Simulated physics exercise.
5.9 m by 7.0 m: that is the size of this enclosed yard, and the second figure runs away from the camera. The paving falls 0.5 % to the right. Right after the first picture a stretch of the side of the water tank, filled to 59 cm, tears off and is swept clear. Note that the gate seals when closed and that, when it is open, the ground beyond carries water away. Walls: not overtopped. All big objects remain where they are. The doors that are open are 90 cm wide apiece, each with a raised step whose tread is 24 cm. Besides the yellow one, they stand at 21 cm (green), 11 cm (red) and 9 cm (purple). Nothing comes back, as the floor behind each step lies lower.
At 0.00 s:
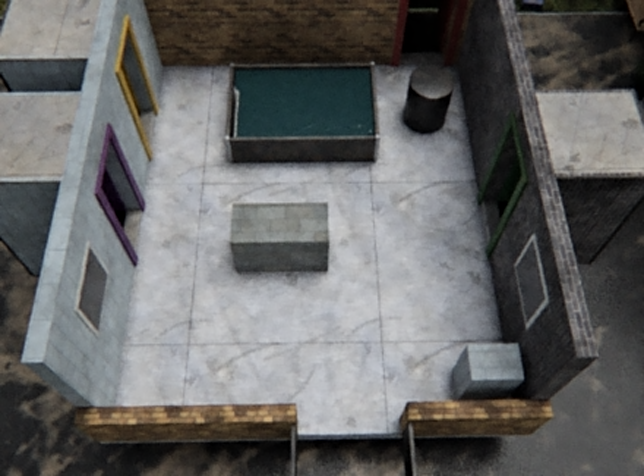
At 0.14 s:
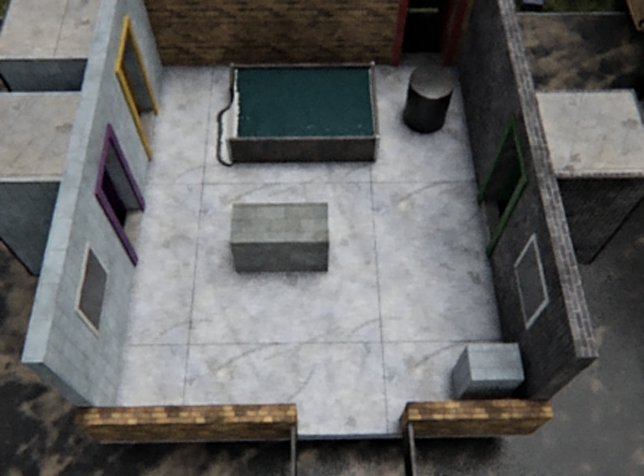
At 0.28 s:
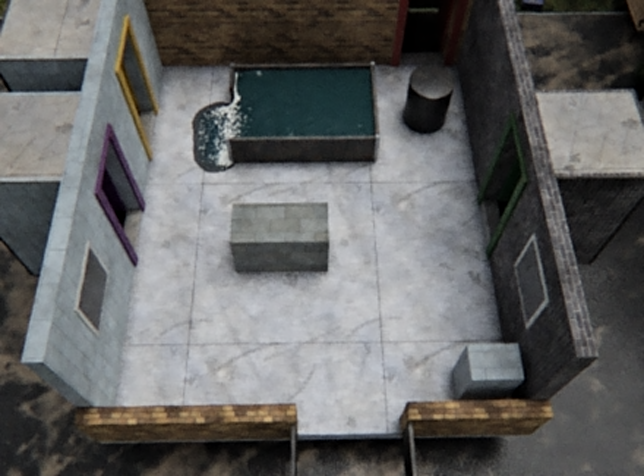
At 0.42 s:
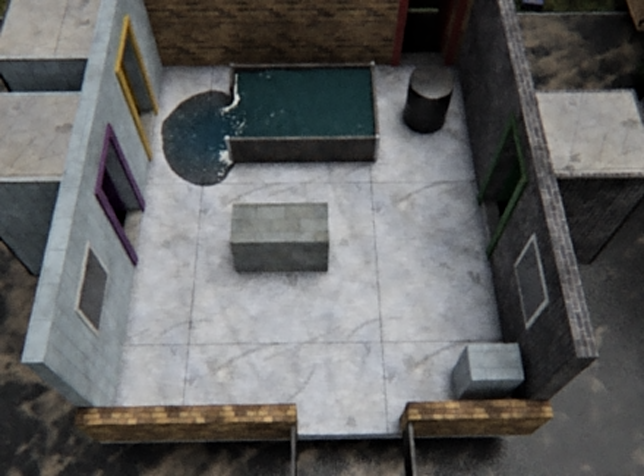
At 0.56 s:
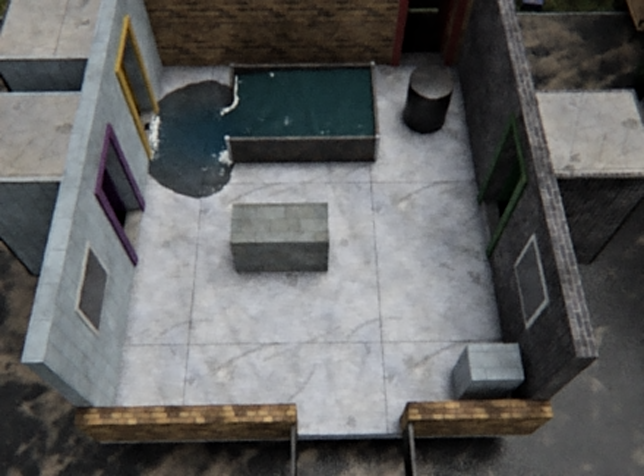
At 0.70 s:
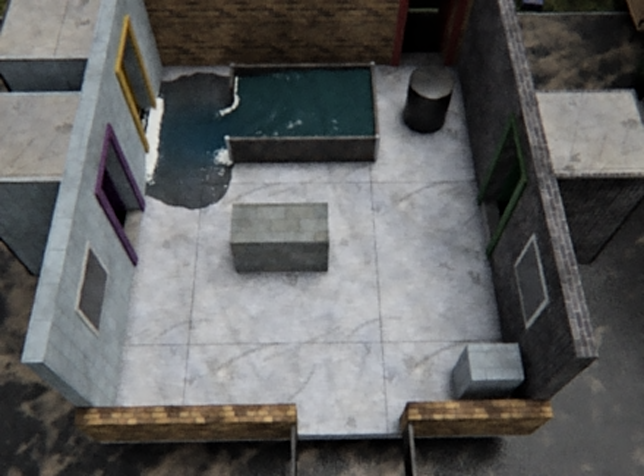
Walled yard with a water tank losing its left side, dark water pouring out and spreading across pale paving beside the yellow-framed door.
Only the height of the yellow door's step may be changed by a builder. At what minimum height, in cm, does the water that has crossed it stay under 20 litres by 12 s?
From about 33 cm.
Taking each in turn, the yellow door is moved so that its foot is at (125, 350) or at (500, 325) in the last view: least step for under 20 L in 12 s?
You'd want roughly 6.5 cm there first, then roughly 7.5 cm.
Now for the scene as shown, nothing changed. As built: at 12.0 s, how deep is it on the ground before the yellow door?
Roughly 6.5 cm deep.
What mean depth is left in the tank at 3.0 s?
27 cm, roughly.
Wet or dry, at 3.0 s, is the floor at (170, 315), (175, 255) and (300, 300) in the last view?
1: Awash; 2: Awash; 3: Unwetted.
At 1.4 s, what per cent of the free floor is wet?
Approximately 15 %.
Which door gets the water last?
I'd say the green one.
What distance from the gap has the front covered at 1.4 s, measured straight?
About 3.2 m.
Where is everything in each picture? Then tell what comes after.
The first frame shows still water, 59 cm deep, in the water tank at (303, 103); the yellow door at (140, 98) is dry.
In the second frame, the front is at (220, 154), 0.2 m from the gap at (234, 129); 0.2 m2 of floor is wet, 59 cm left at the back.
In the third frame, the gap is at (234, 129), the front 0.7 m out at (197, 128); the back of the water tank holds 59 cm.
In the fourth frame, the front is at (166, 139), 1.3 m from the gap at (234, 130); 2.0 m2 of floor is wet, 59 cm left at the back.
In the fifth frame, the gap is at (234, 130), the front 1.5 m out at (149, 168); the back of the water tank holds 59 cm.
In the sixth frame, the gap is at (234, 130), the front 1.7 m out at (139, 146); the back of the water tank holds 59 cm; water is at the yellow door at (140, 98).
After 1.4 s water covers 15 % of the floor, deepest (38 cm) near (151, 152); 36 cm at the yellow door, 50 litres in over its 19 cm step.
After 3.0 s water covers 35 % of the floor, deepest (32 cm) near (163, 72); 29 cm at the yellow door, 178 litres in over its 19 cm step.
After 12.0 s water covers 95 % of the floor, deepest (10 cm) near (454, 84); 7 cm at the yellow door, 205 litres in over its 19 cm step.
At the yellow door as built, the water arrived by 0.6 s and peaked near 38 cm at 1.8 s.
With a step of 27.5 cm, 67 litres would have come in within the 12 s; with 37 cm, 3 litres. So under 20 litres takes about 33 cm.
